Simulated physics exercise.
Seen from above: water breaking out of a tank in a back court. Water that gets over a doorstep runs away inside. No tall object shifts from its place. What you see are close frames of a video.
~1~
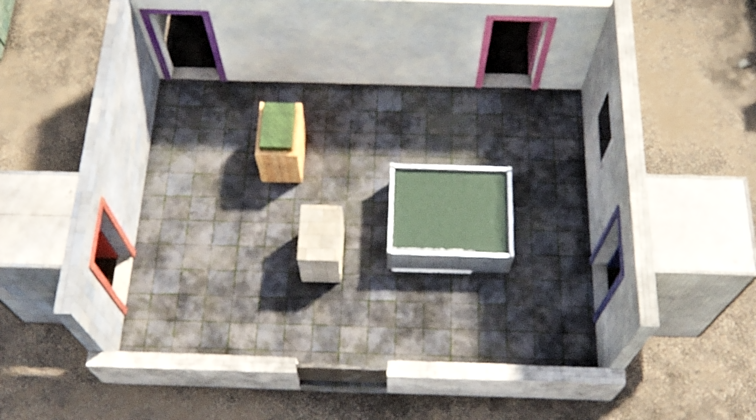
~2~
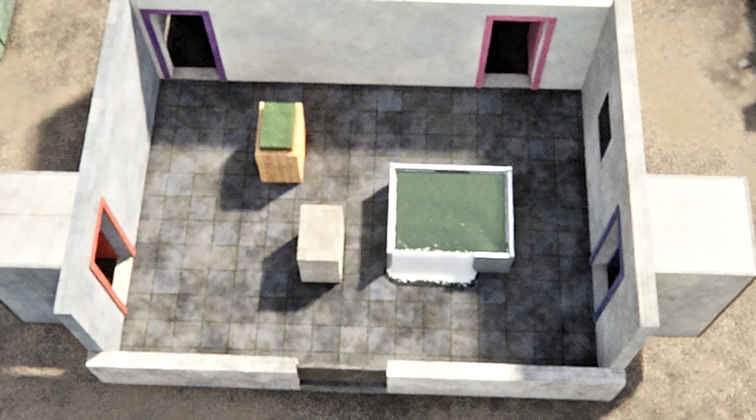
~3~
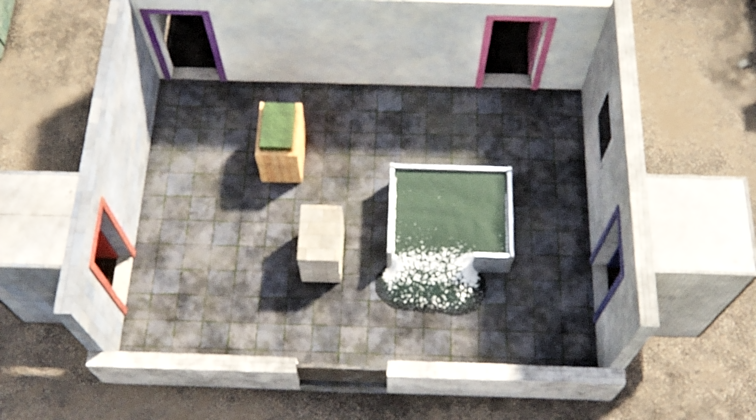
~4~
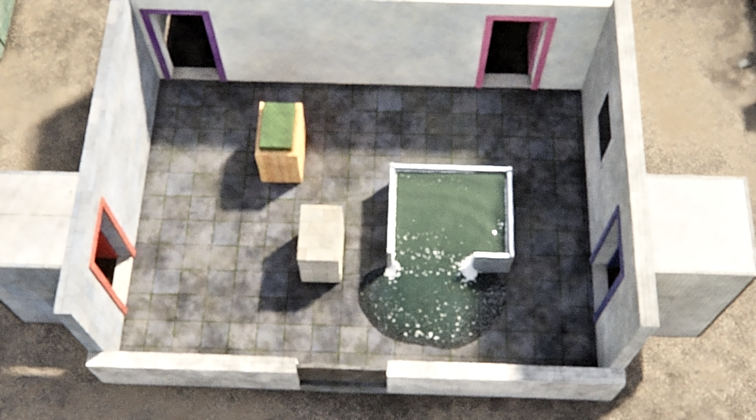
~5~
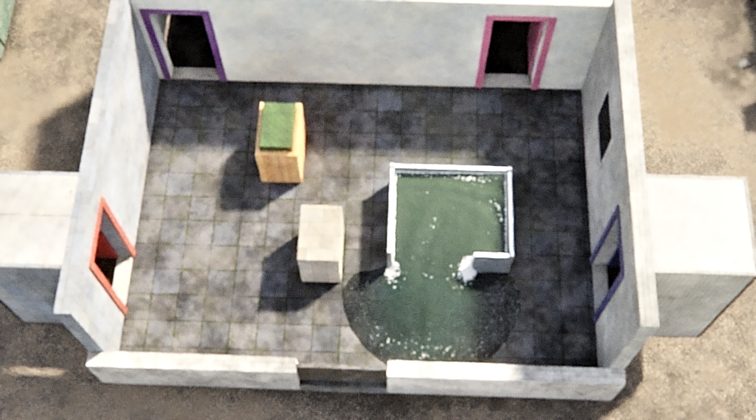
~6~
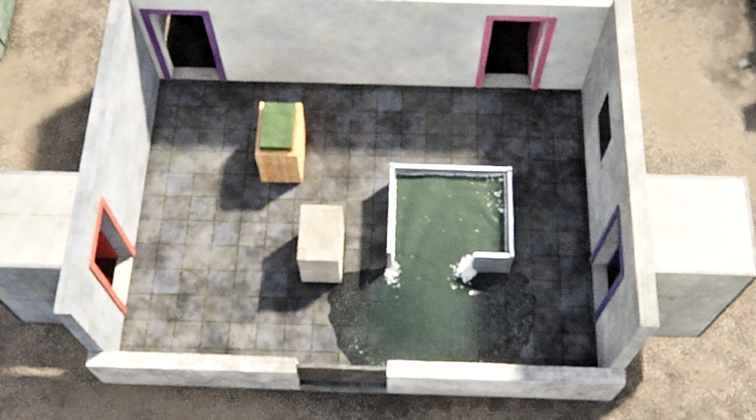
A walled back court with a dark tiled floor is seen from high above by a still camera. Purple and pink doorways stand at the back, a red-edged opening at left and a purple one at right, around a green-topped wooden block, a pale block and a white-rimmed tank of green water. Water bursts through the tank's near side, foams, and spreads in a widening dark pool toward the low front wall.
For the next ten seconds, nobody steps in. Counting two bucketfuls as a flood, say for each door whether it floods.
Door by door: Red door - flooded; pink door - not flooded; blue door - flooded; purple door - flooded.
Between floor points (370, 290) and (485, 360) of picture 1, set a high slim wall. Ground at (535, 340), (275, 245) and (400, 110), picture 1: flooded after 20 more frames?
Taking the points in the order given, they are inundated, high and dry and inundated.
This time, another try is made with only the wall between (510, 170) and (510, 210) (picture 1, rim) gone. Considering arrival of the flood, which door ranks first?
I'd name the blue-painted one.
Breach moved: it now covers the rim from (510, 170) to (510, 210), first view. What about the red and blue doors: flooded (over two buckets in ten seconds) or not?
Red falls short, blue exceeds the limit.
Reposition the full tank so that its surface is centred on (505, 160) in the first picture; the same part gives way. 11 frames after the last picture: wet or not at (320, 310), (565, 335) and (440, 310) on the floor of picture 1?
Readings in order: Flood; flood; flood.
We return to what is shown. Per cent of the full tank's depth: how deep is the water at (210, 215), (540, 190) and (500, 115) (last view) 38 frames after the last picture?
In order: Roughly 6, 8 and 6 in a hundred.
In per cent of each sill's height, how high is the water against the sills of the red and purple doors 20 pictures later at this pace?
Estimate, in order: 250 and 0 percent.
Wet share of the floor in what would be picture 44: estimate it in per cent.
About 70 per cent.
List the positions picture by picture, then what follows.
The first picture shows the tank at (451, 212) is whole and still.
In the second picture, water pours out at (432, 262) and has run to (473, 277).
In the third picture, the front is at (473, 304), out from the gap at (431, 263).
In the fourth picture, the front is at (459, 343), out from the gap at (431, 263).
In the fifth picture, water pours out at (431, 263) and has run to a hidden place.
In the sixth picture, water pours out at (431, 263) and has run to a hidden place.
A moment on, water covers 15 % of the floor; the red door not reached, the pink door not reached, the blue door not reached, the purple door not reached.
Next, water covers 25 % of the floor; the red door not reached, the pink door not reached, the blue door wet at the sill, nothing in, the purple door not reached.
Then, water covers 45 % of the floor; the red door under two buckets in, the pink door not reached, the blue door under two buckets in, the purple door not reached.
Later, water covers 70 % of the floor; the red door over two buckets in, the pink door wet at the sill, nothing in, the blue door over two buckets in, the purple door under two buckets in.
In the end, water covers 90 % of the floor; the red door far over two buckets in, the pink door under two buckets in, the blue door over two buckets in, the purple door over two buckets in.
